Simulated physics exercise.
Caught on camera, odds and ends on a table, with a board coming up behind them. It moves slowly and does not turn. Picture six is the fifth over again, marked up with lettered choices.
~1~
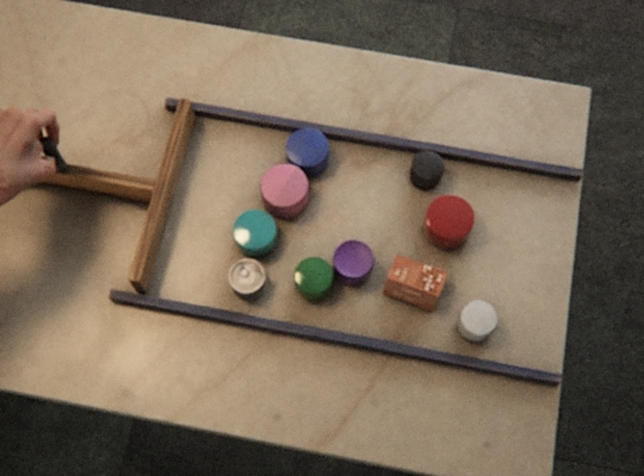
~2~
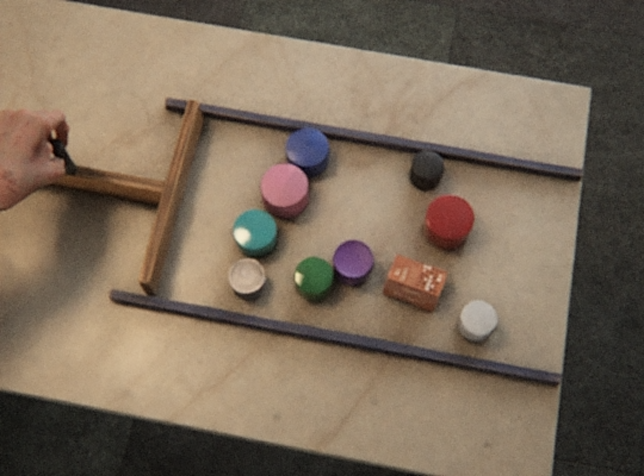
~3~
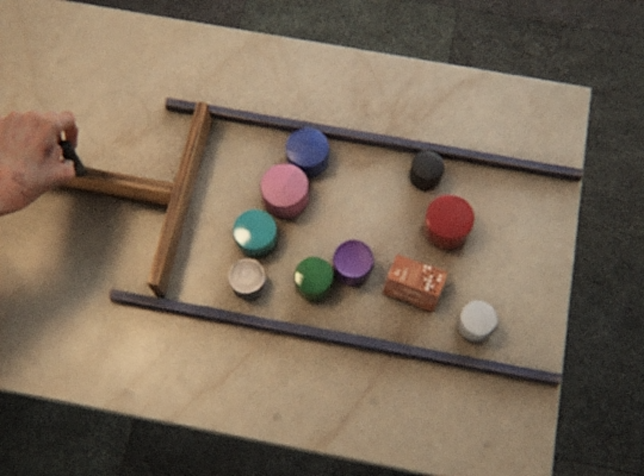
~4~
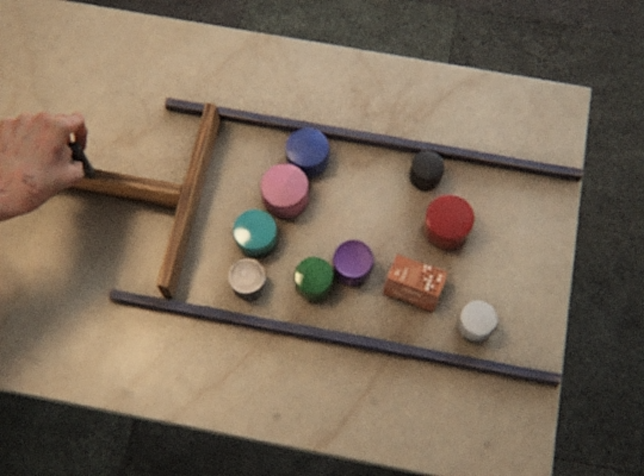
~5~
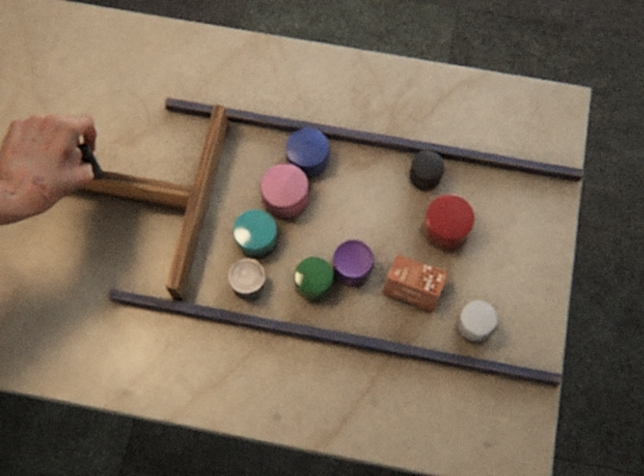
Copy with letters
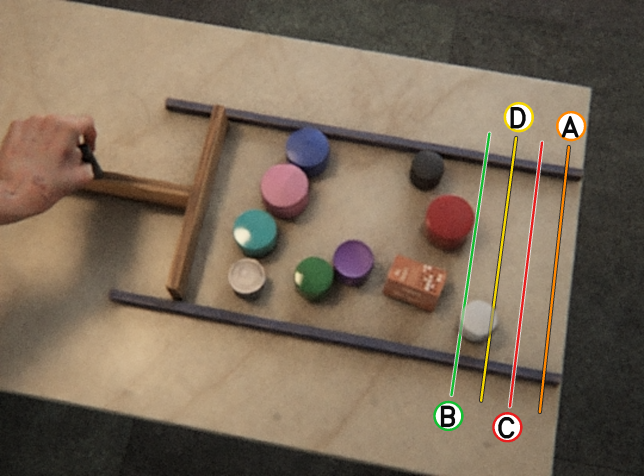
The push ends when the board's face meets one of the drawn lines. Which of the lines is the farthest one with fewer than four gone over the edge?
No fourth one falls up to D.
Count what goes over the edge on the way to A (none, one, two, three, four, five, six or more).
Six or more.
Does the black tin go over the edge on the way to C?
Yes.
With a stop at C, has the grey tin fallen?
By then, no.
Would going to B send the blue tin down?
By then, no.
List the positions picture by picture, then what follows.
Board (160, 186); turquoise pot (255, 233); green pot (314, 280), in the first frame.
Board (169, 188); orange packet (415, 283), in the second frame.
Board (178, 189); pink tin (285, 191), in the third frame.
Board (187, 191); purple jar (353, 263), in the fourth frame.
Board (196, 192); red pot (448, 223); white tin (476, 322); turquoise pot (255, 233), in the fifth frame.
On the marked copy, A at (555, 272); B at (471, 257); C at (527, 267); D at (499, 262).
Following D. Soon after the start, board (303, 212); grey tin (310, 308); blue tin (345, 160).
Later, board (414, 232); white tin (531, 350); orange packet (504, 311).
In the end, board (501, 247); red pot over the edge; white tin over the edge; two fallen.
As for the rest, A drops ten; B is within the limit but short; C drops five.
